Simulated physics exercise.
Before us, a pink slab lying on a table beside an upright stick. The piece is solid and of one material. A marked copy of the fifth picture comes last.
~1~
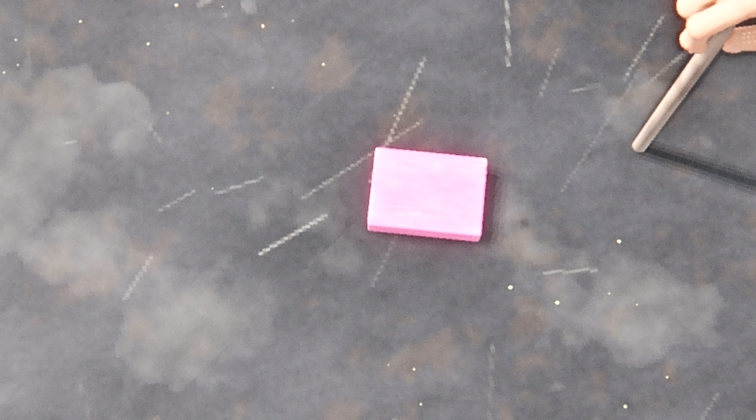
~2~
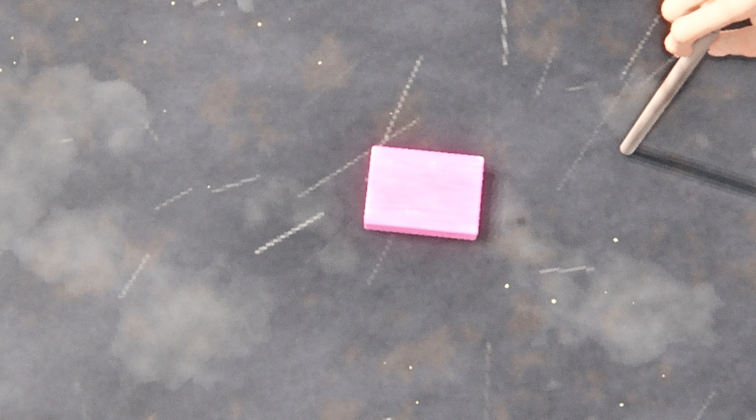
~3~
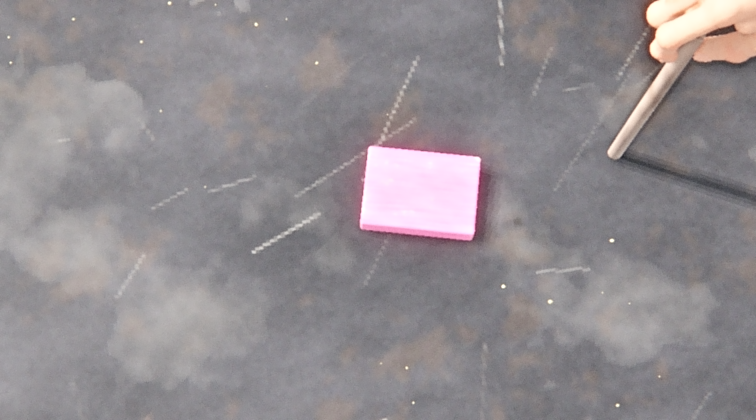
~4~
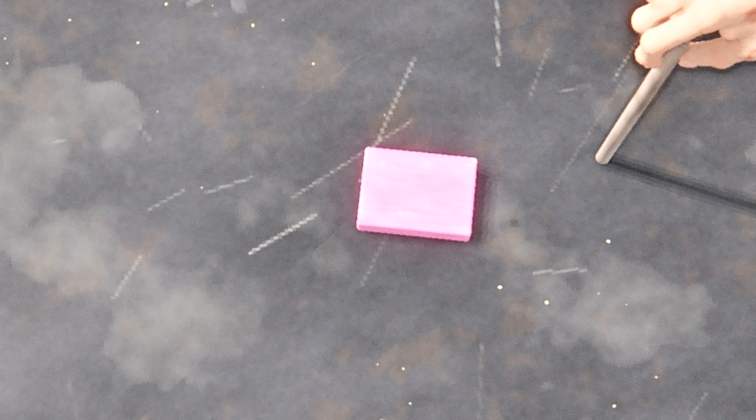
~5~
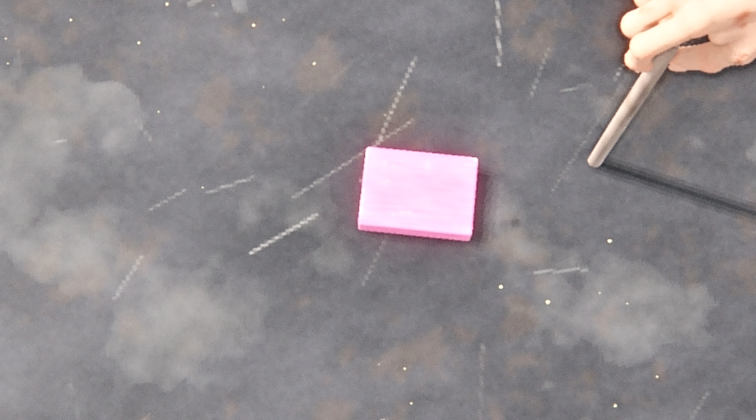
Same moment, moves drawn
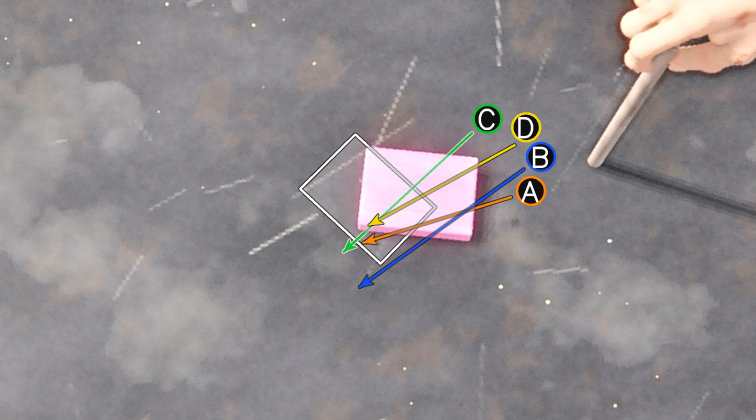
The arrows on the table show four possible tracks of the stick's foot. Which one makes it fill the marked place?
It ends in the outline with B.
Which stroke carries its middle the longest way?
D.
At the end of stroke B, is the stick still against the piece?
No.
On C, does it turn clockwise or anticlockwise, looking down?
It turns anticlockwise.
On the marked copy, A from (511, 197) to (363, 243); B from (524, 169) to (360, 287); C from (472, 133) to (344, 252); D from (515, 145) to (369, 225).
With B. Early on, foot of the stick (466, 212), piece (405, 192).
Further on, foot of the stick (406, 254), piece (372, 191).
At the end, foot of the stick (360, 287), piece (368, 191); it fills the outline.
As for the rest, A leaves the piece out of the outline, at (340, 178); C leaves the piece out of the outline, at (388, 278); D leaves the piece out of the outline, at (306, 234).
